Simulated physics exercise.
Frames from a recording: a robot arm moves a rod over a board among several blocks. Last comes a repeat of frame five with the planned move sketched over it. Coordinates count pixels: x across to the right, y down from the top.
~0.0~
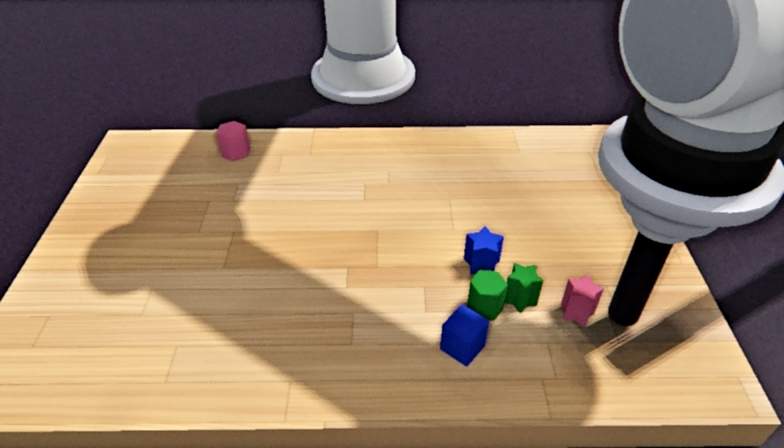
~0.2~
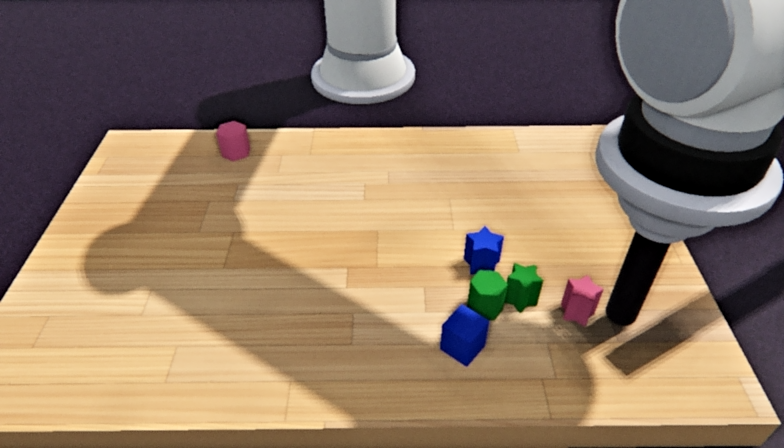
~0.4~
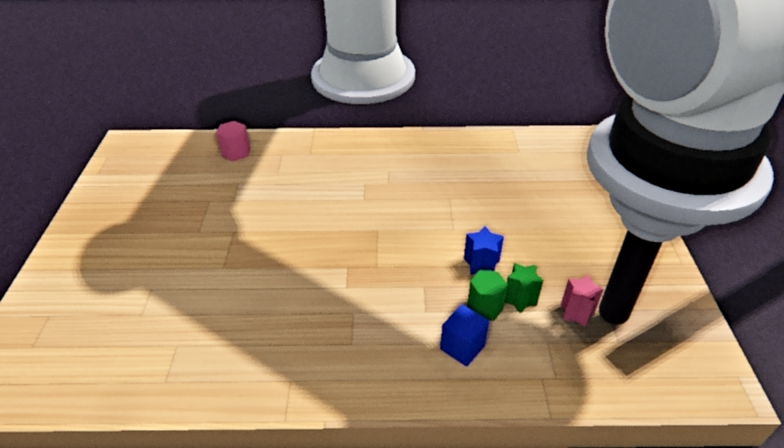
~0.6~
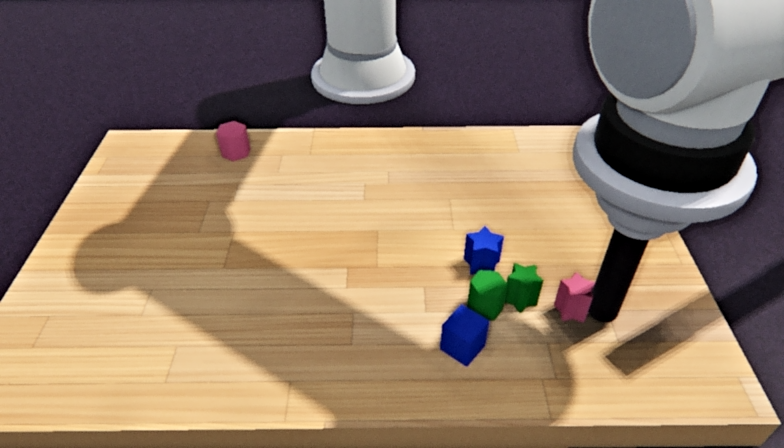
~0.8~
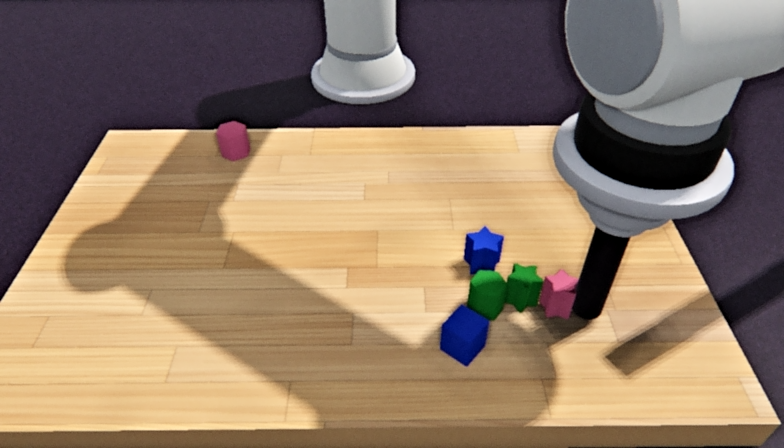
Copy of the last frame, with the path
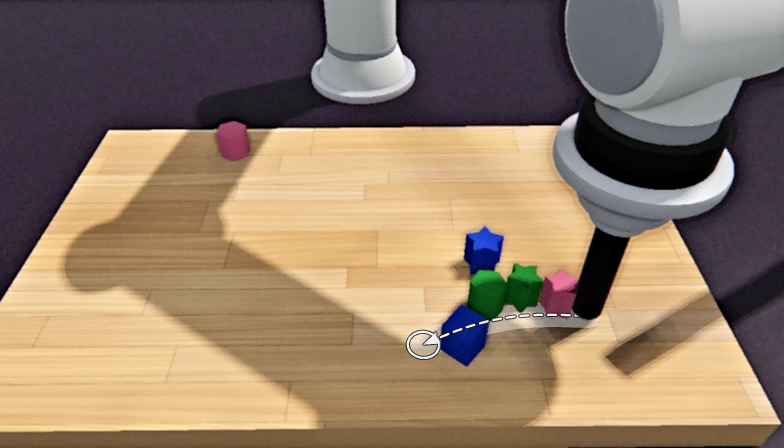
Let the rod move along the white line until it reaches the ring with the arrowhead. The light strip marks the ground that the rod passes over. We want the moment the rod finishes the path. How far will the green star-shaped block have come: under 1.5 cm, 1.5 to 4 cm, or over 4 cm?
It slides somewhere between 1.5 and 4 cm.
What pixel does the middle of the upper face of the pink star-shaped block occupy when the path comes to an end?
My best guess is (523, 269).
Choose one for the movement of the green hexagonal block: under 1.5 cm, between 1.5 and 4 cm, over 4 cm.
That one ends up 1.5 to 4 cm from where it is now.
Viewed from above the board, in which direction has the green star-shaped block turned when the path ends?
From above, the green star-shaped block will be seen to turn anti-clockwise.
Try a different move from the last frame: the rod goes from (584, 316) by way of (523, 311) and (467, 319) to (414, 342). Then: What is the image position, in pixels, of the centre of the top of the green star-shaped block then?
Roughly at (484, 255).
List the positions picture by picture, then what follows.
In the first picture, rod's lower end (622, 316); blue square block (466, 322); green hexagonal block (489, 282); green star-shaped block (526, 274); pink star-shaped block (585, 287).
In the second picture, rod (620, 315); blocks still.
In the third picture, rod (613, 314); blocks still.
In the fourth picture, rod (602, 312); pink star-shaped block (580, 285).
In the fifth picture, rod (586, 310); blue square block (466, 322); green hexagonal block (489, 282); green star-shaped block (526, 274); pink star-shaped block (564, 281).
Drawn move, from (584, 316) through (527, 315) and (474, 325) to (423, 345).
What follows on the original path. One third of the way, rod (529, 309); green hexagonal block (481, 281), turned 20° anticlockwise; green star-shaped block (495, 260), turned 15° anticlockwise; pink star-shaped block (524, 269), turned 55° clockwise.
Two thirds of the way, rod (475, 319); green hexagonal block (462, 277), turned 30° clockwise; green star-shaped block (494, 259), turned 20° anticlockwise; pink star-shaped block (523, 269), turned 70° clockwise.
At the end, rod (424, 339); blue square block (449, 343), turned 60° anticlockwise; green hexagonal block (461, 277), turned 30° clockwise; green star-shaped block (494, 259), turned 20° anticlockwise; pink star-shaped block (523, 269), turned 70° clockwise.
